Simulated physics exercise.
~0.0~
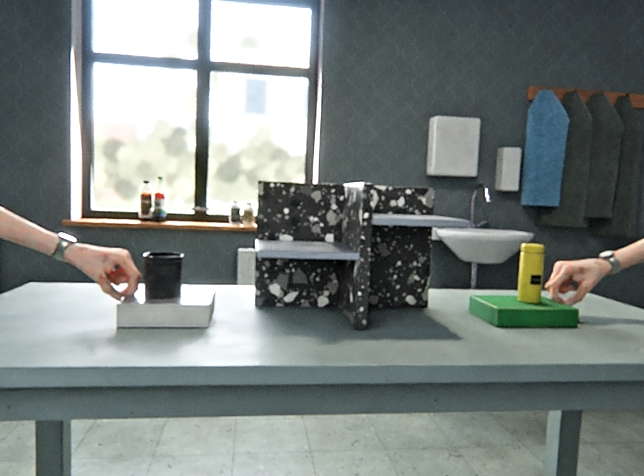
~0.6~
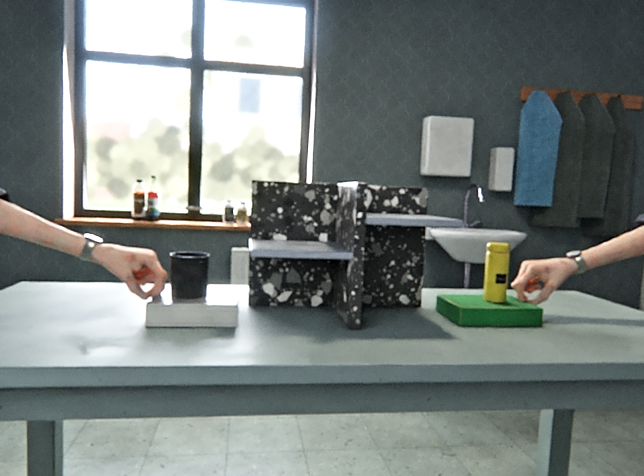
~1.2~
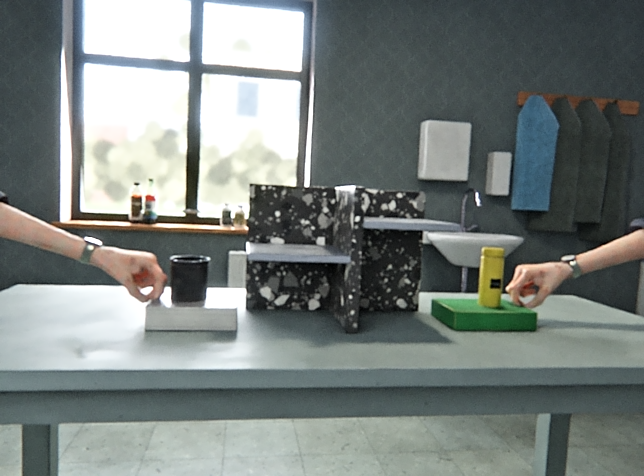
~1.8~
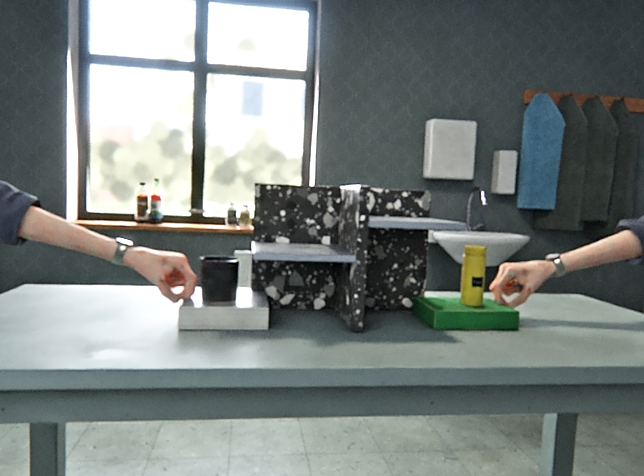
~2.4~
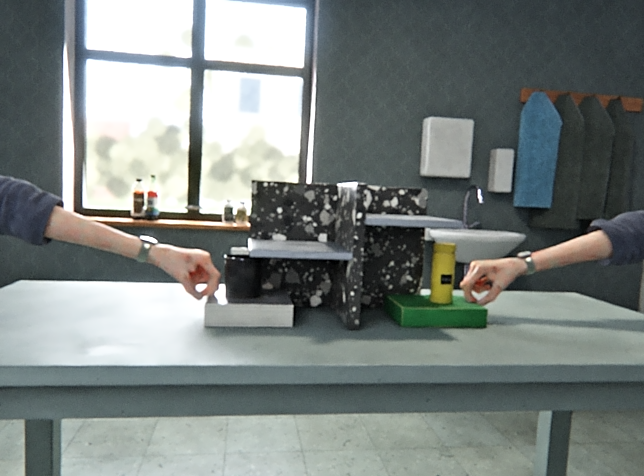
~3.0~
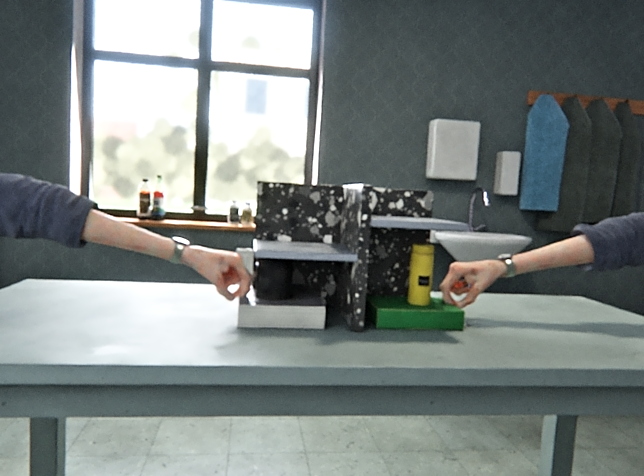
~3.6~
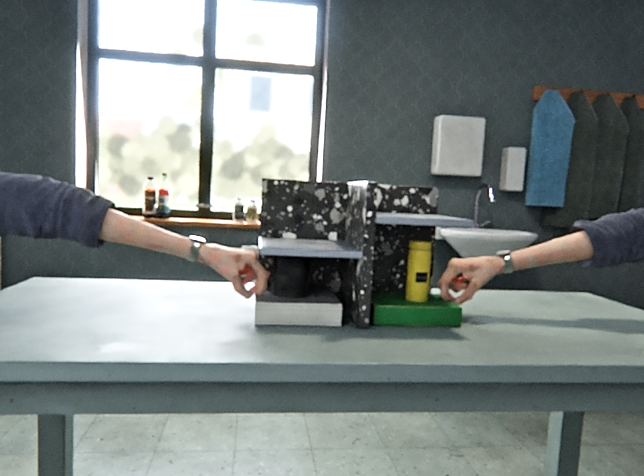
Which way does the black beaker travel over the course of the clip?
The black beaker travels to the right, riding on the pale block until it is under the left shelf.
A black and white speckled stand with two low shelves sits in the middle of a grey table, seen from the front by a slightly swaying camera in a room with a window and a sink. On the left, a hand is at a black beaker on a pale block, and on the right, another is at a yellow shaker on a green board. The hands slide both loads inward, pause briefly, then continue. The beaker passes beneath the left shelf, and the upright shaker goes under the right one. Both end below the shelves, still standing on their bases.
